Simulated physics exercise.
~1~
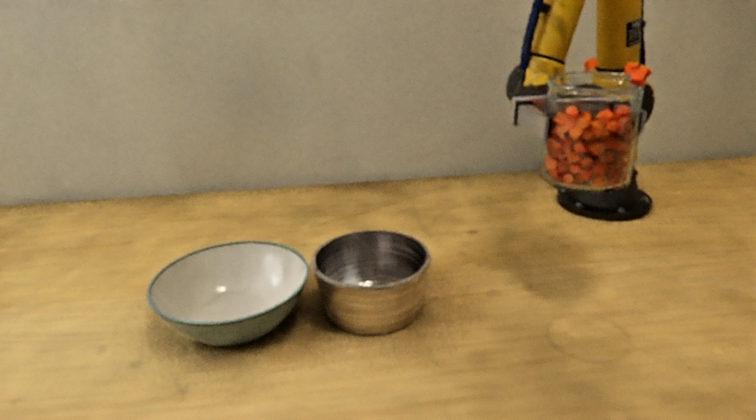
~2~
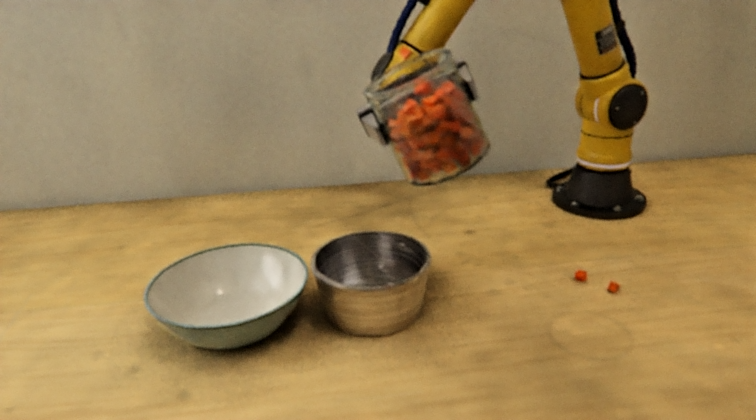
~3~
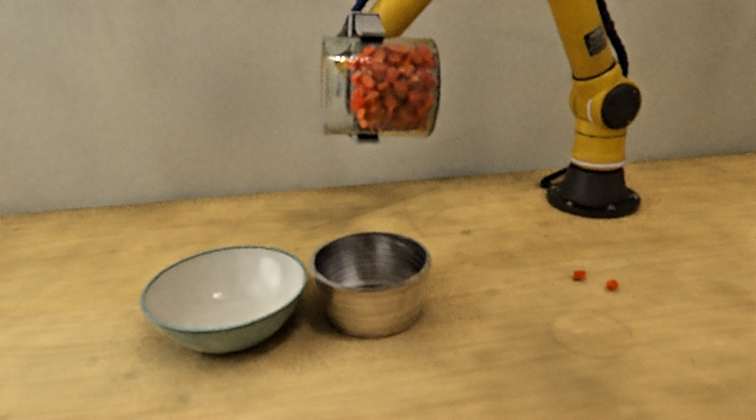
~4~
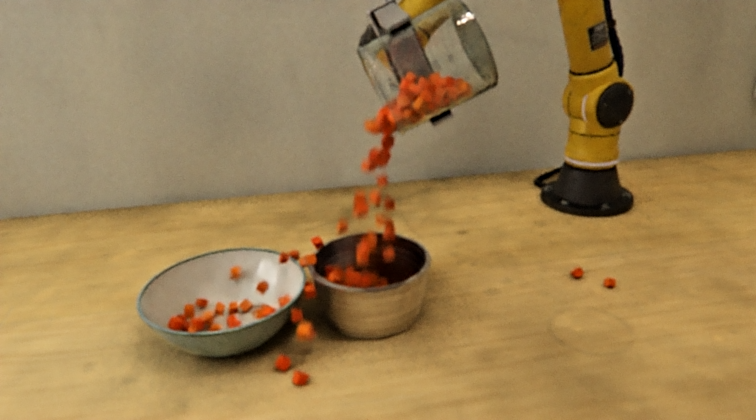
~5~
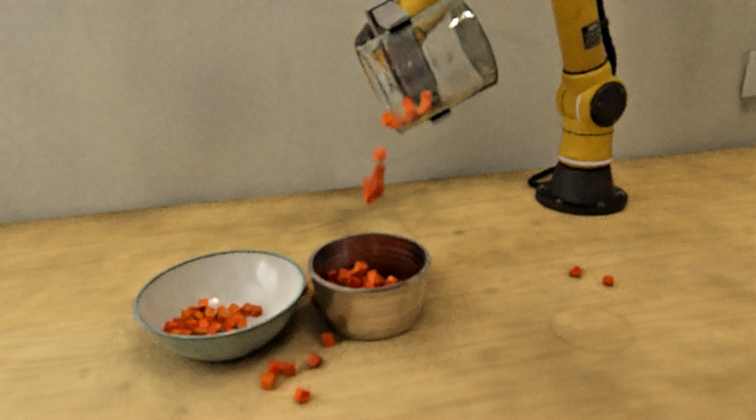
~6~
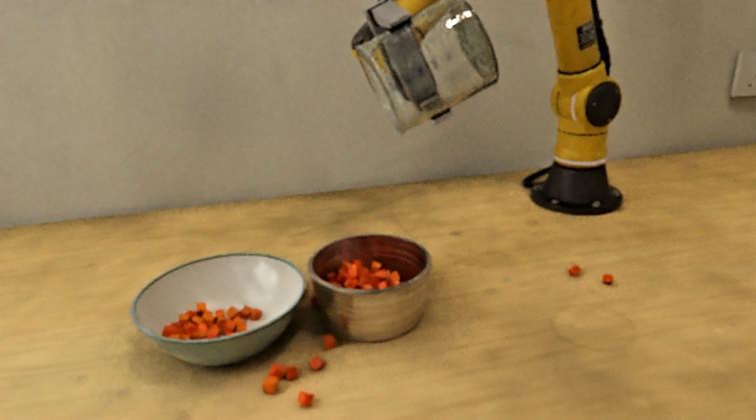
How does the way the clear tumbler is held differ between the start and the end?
At the start the tumbler is upright and full of orange-red dice. By the end the arm holds it tipped over on its side above the bowls.
